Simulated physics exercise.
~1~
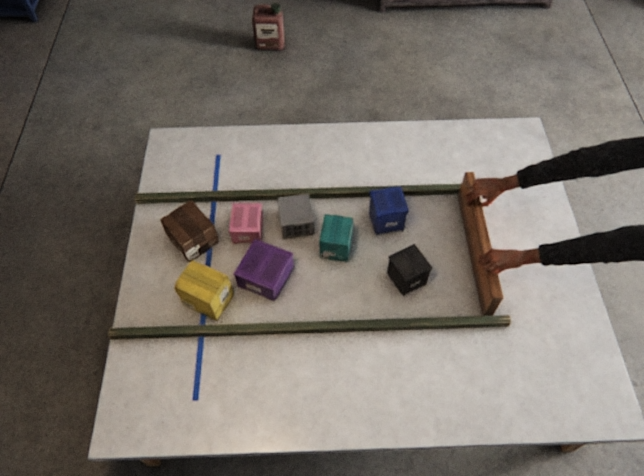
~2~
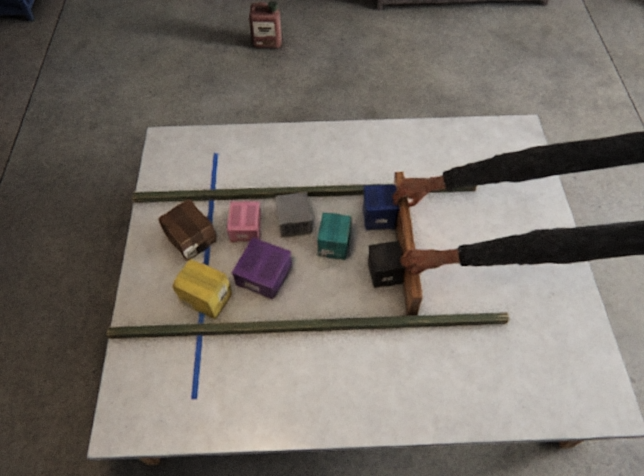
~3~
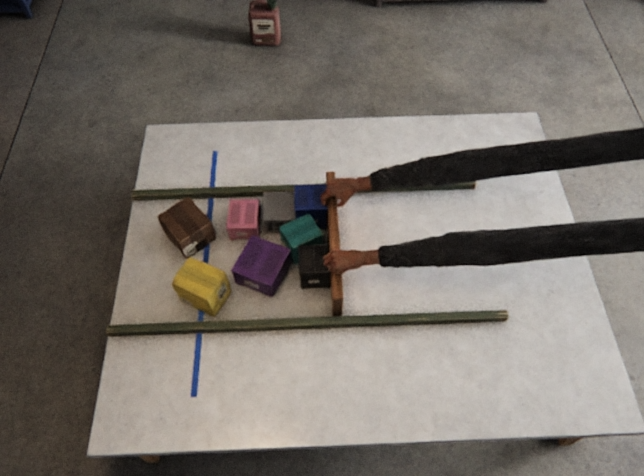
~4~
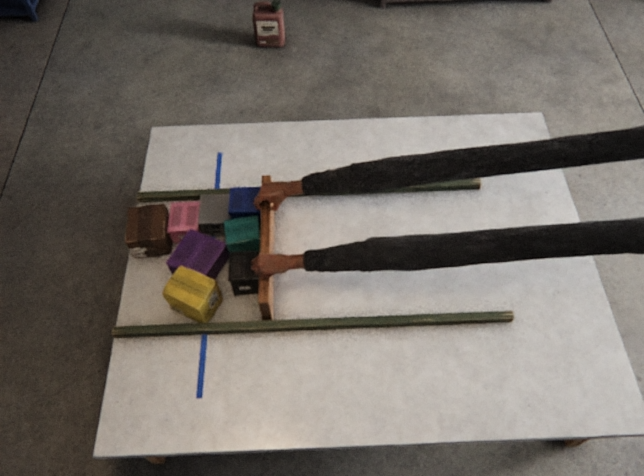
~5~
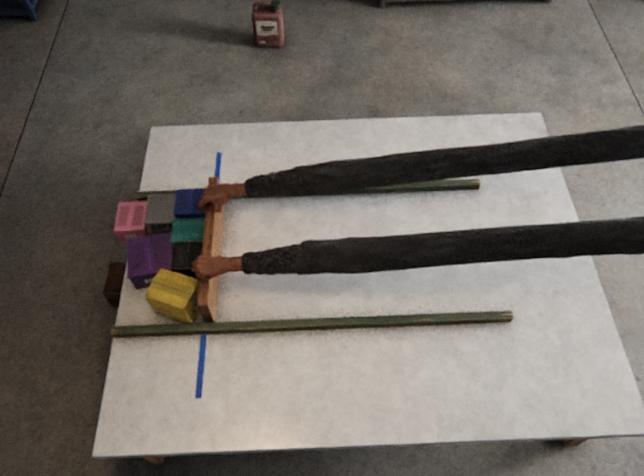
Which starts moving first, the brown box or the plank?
The plank starts moving first. The brown box stays still until later, when the pushed boxes bunch up toward the left.
A plank pushed by two hands slides boxes left, and the brown one drops off.
